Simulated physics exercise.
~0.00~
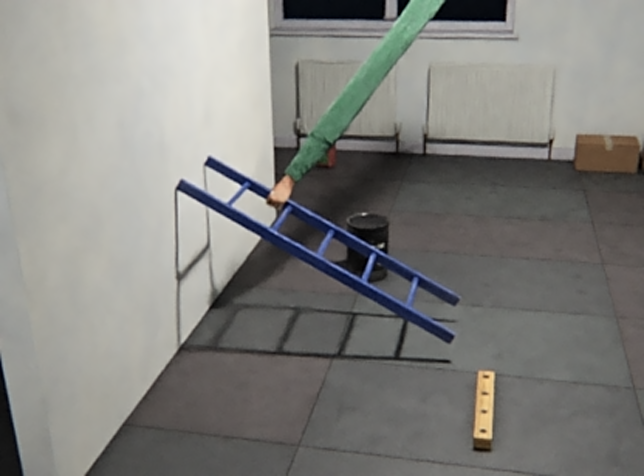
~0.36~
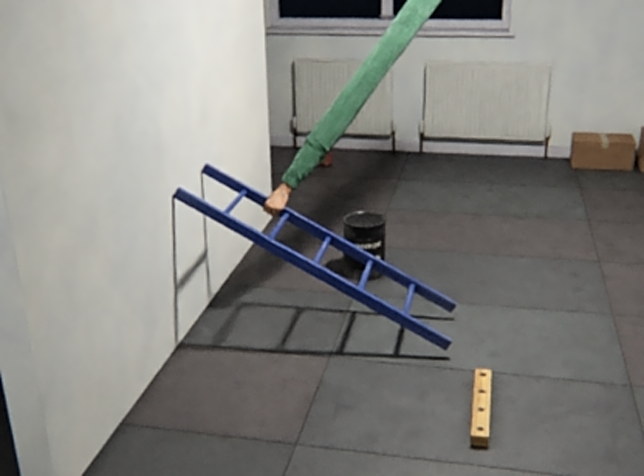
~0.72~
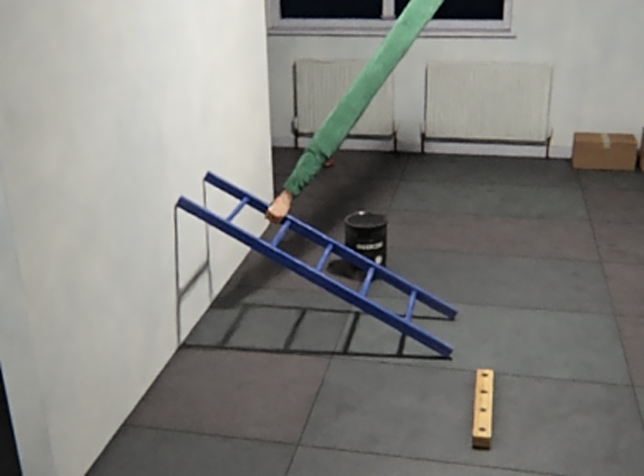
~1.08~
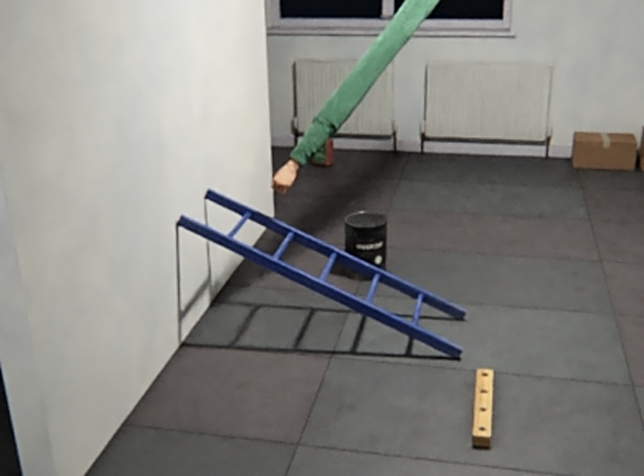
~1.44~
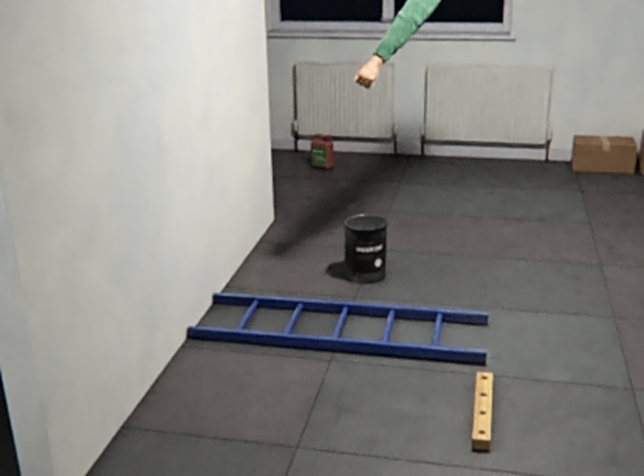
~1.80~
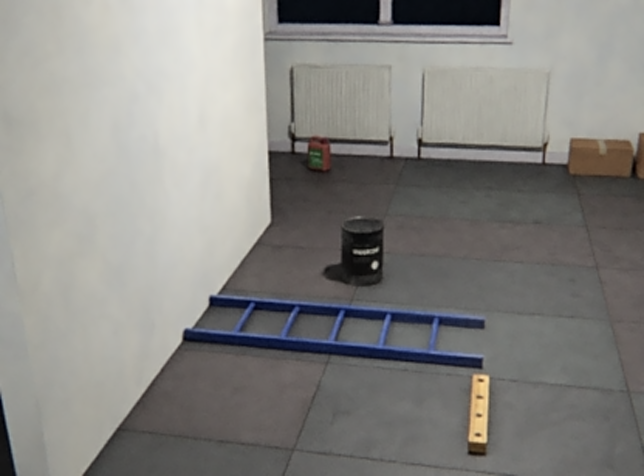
In a bare room with grey floor tiles, radiators under a window and a white wall on the left, a hand in a green sleeve holds a blue ladder leaning at a low slant against that wall. A black pail stands behind it, and a wooden batten lies on the floor nearby. The hand lowers the ladder slightly, then lets go and draws back. The ladder's feet slide to the right as its top slips down the wall. It drops flat onto the floor and lies still, with the pail and batten still in place.
